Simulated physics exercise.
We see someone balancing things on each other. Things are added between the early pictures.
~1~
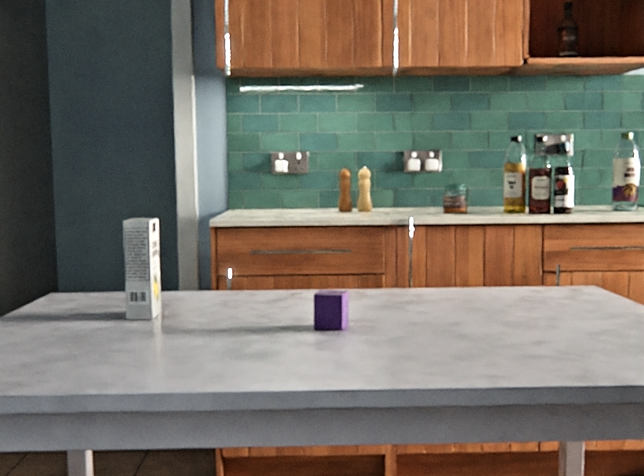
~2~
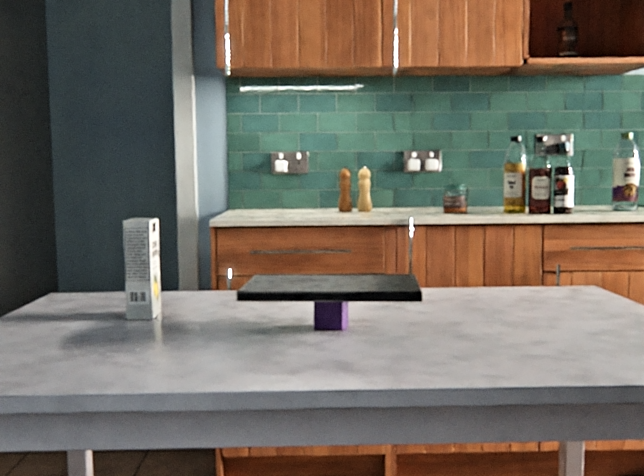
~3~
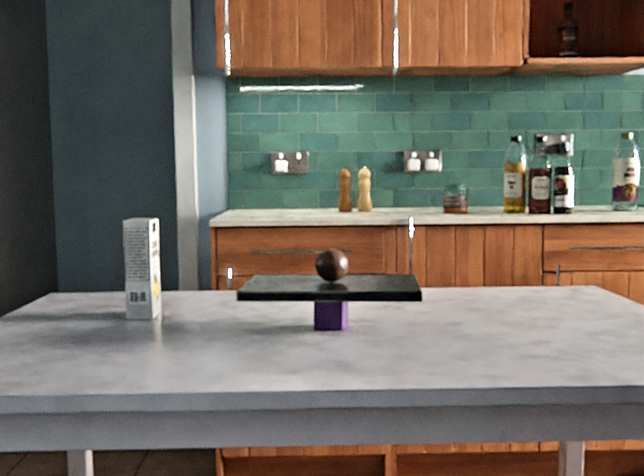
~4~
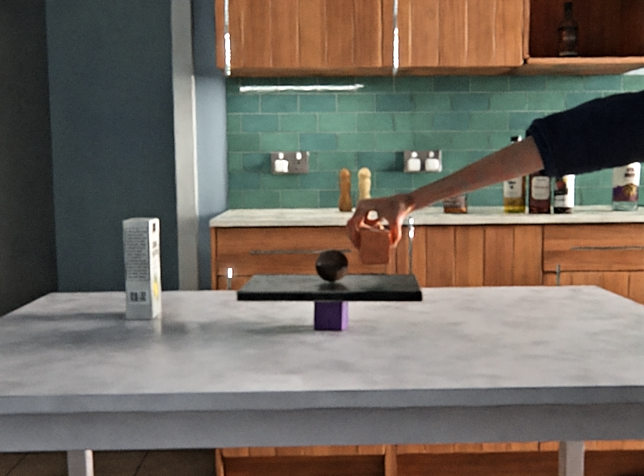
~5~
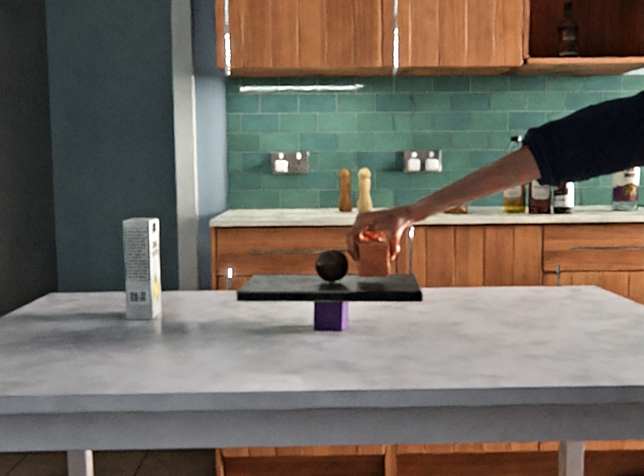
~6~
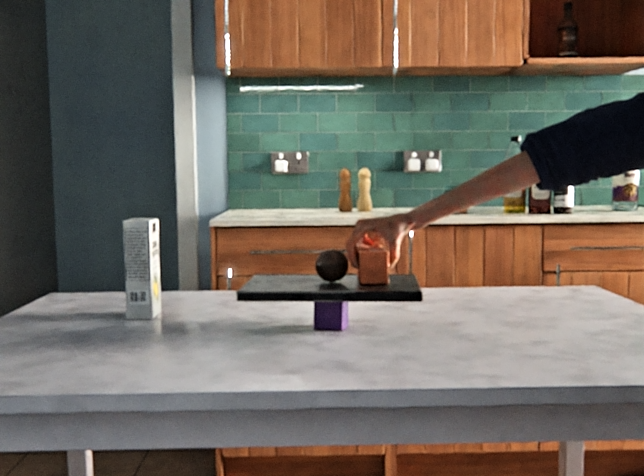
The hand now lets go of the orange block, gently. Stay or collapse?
The pile keeps its balance.
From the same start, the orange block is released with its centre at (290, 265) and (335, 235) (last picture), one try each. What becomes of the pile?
First, it holds; second, it comes apart.
Then, 0.40 s on from there, no change.
Then, 1.10 s on from there, orange block resting near (373, 266).
Then, 1.90 s on from there, orange block resting near (372, 266).
In the end, all 5 unmoved. At the end, from the last picture's camera, orange block near (373, 266). The pile stays up.
